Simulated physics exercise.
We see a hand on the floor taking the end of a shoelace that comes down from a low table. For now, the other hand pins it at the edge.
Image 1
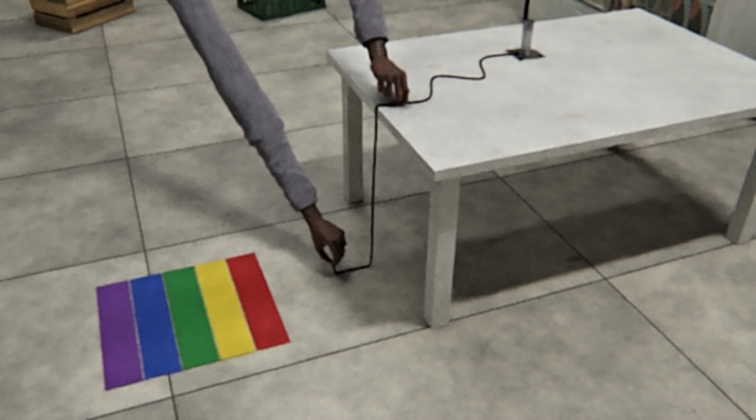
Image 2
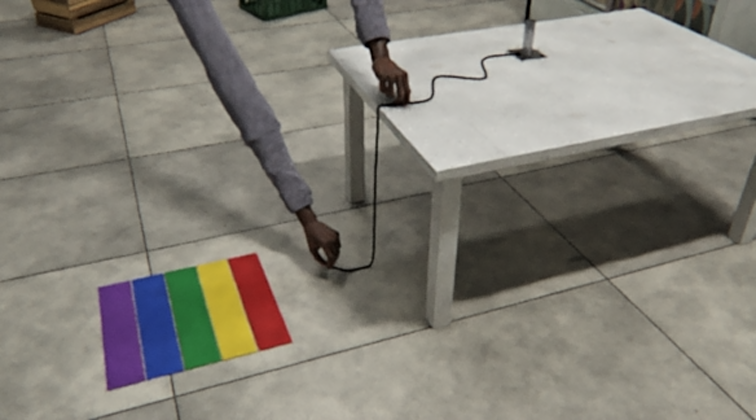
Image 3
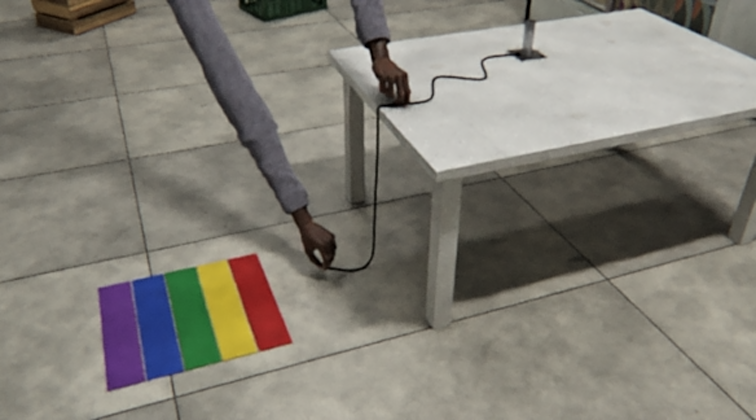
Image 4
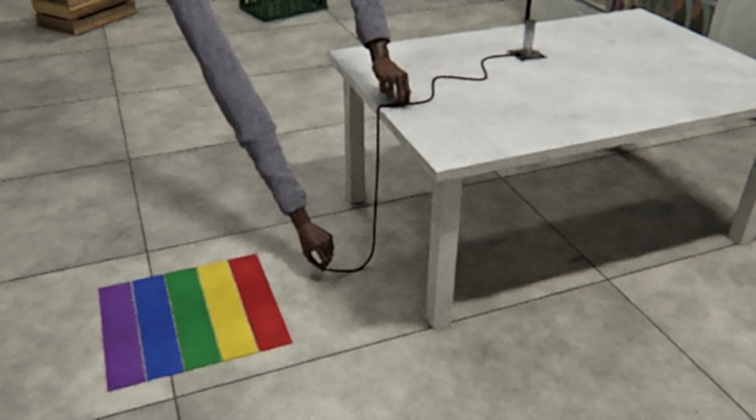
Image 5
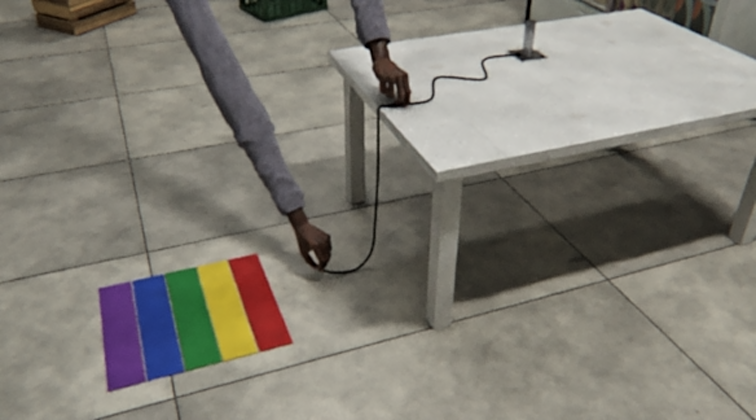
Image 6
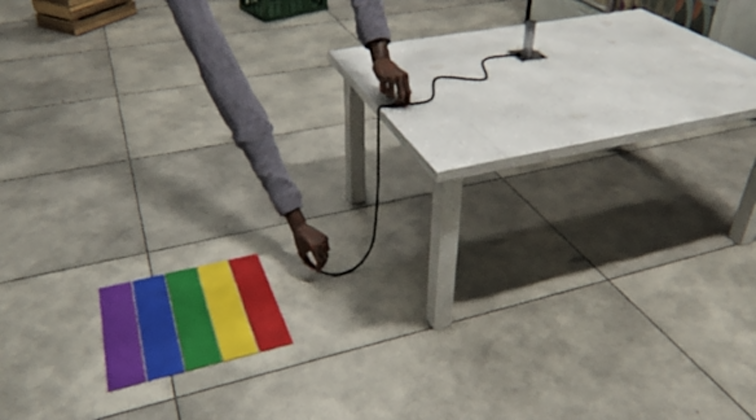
A hand near the floor draws the end of a black cord slightly left.
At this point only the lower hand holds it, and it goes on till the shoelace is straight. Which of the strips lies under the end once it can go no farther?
The blue one.
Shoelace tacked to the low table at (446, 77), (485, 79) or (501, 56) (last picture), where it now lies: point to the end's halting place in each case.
In order: (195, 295), then (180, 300), then (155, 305).
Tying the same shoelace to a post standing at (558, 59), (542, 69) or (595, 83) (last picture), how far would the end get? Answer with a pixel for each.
It works out at around (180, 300), (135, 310) and (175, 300) for the three tries.
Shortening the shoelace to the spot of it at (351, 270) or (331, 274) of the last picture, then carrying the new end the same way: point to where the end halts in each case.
Roughly at (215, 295) the first time and at (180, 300) the second.
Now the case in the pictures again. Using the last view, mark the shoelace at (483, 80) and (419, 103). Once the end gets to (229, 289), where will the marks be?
(452, 77) and (371, 120), approximately.
Soon after, end near (229, 289); over yellow.
After that, end near (180, 301); over green.
At the stop, end near (150, 308); over blue. It gets as far as the blue strip.
